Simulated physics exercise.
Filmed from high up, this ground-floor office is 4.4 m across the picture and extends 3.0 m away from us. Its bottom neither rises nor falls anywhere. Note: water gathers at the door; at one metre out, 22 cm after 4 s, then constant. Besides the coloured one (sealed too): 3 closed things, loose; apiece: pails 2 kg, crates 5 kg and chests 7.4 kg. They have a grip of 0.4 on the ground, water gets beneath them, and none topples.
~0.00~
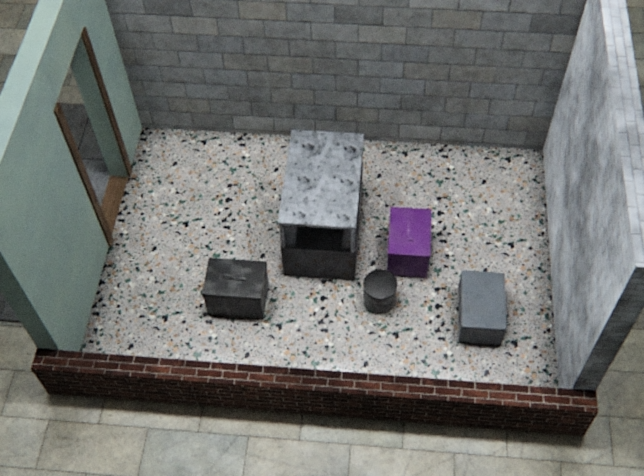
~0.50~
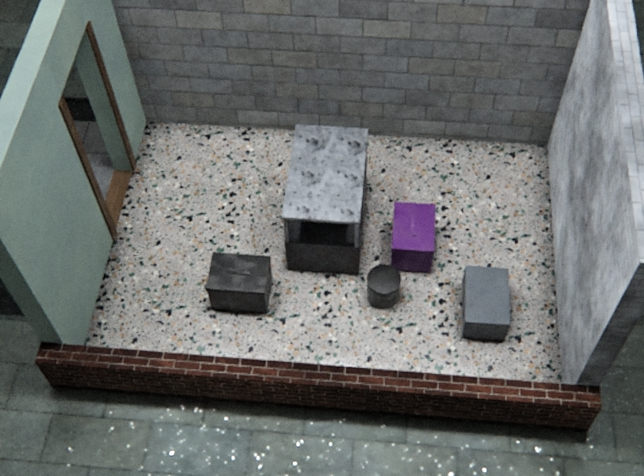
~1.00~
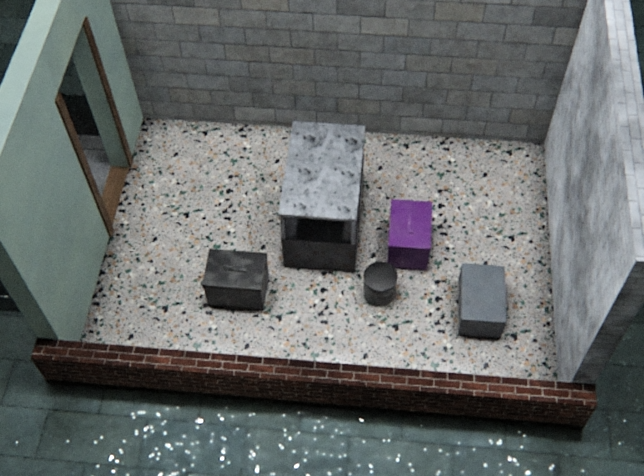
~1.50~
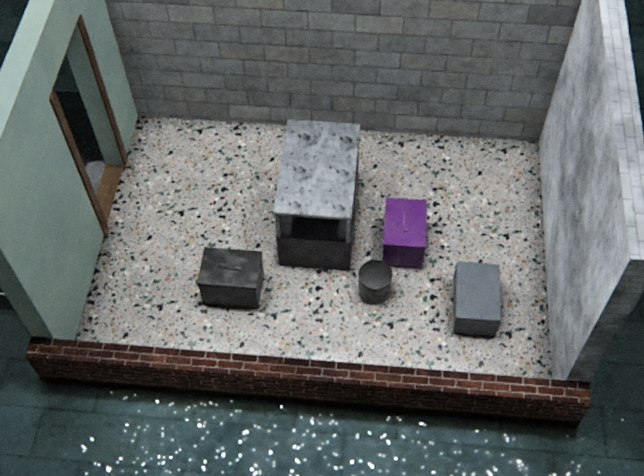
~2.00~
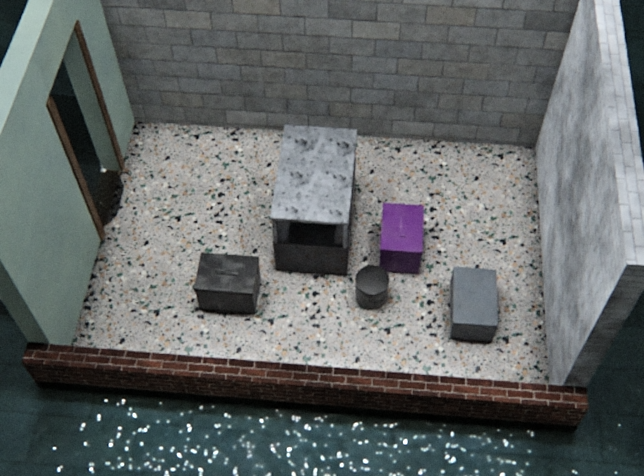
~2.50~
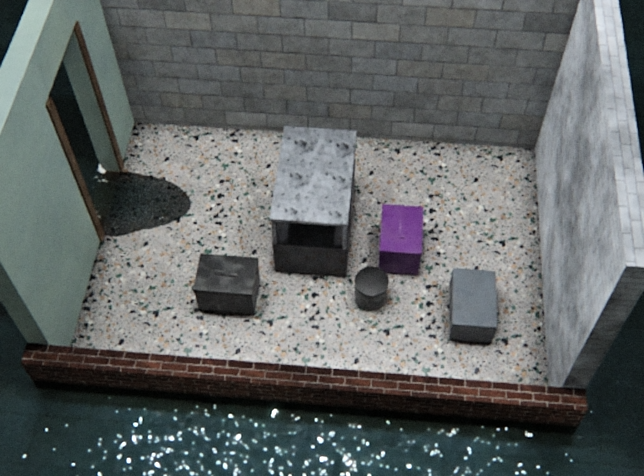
The footage shows a high view of a speckled-floored room holding a purple box and several grey objects, all staying still, as glinting water covers the paving outside, then enters through the left doorway, forming a small dark patch.
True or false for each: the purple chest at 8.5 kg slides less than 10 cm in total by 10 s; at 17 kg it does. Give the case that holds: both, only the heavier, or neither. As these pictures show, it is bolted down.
The case that holds: Only the heavier.
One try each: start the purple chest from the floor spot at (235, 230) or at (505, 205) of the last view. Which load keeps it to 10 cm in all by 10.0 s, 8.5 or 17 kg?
Trial 1 - no option succeeds; trial 2 - no option succeeds.
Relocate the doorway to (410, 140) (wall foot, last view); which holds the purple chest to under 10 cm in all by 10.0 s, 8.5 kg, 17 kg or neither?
Outcome - neither pick works.
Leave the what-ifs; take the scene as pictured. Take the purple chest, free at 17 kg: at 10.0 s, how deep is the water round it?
Close to 5 cm deep.
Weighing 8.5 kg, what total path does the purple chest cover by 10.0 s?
Adding it all up, something like 20 cm.
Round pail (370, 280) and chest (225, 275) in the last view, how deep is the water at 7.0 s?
1 and 8 cm.
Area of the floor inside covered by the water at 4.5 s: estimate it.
Somewhere about 5.5 m2, give or take.
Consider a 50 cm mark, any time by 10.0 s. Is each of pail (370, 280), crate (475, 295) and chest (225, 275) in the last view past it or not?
Not exceeded, Exceeded, Exceeded, in that order.
After 3.5 s the purple chest would be 0 cm from its start with 8.5 kg and 0 cm from its start with 17 kg; 0 cm of water round it then.
After 4.5 s the purple chest would be 0 cm from its start with 8.5 kg and 0 cm from its start with 17 kg; 0 cm of water round it then.
After 7.0 s the purple chest would be 0 cm from its start with 8.5 kg and 0 cm from its start with 17 kg; 1 cm of water round it then.
After 10.0 s the purple chest would be 21 cm from its start with 8.5 kg and 0 cm from its start with 17 kg; 5 cm of water round it then.
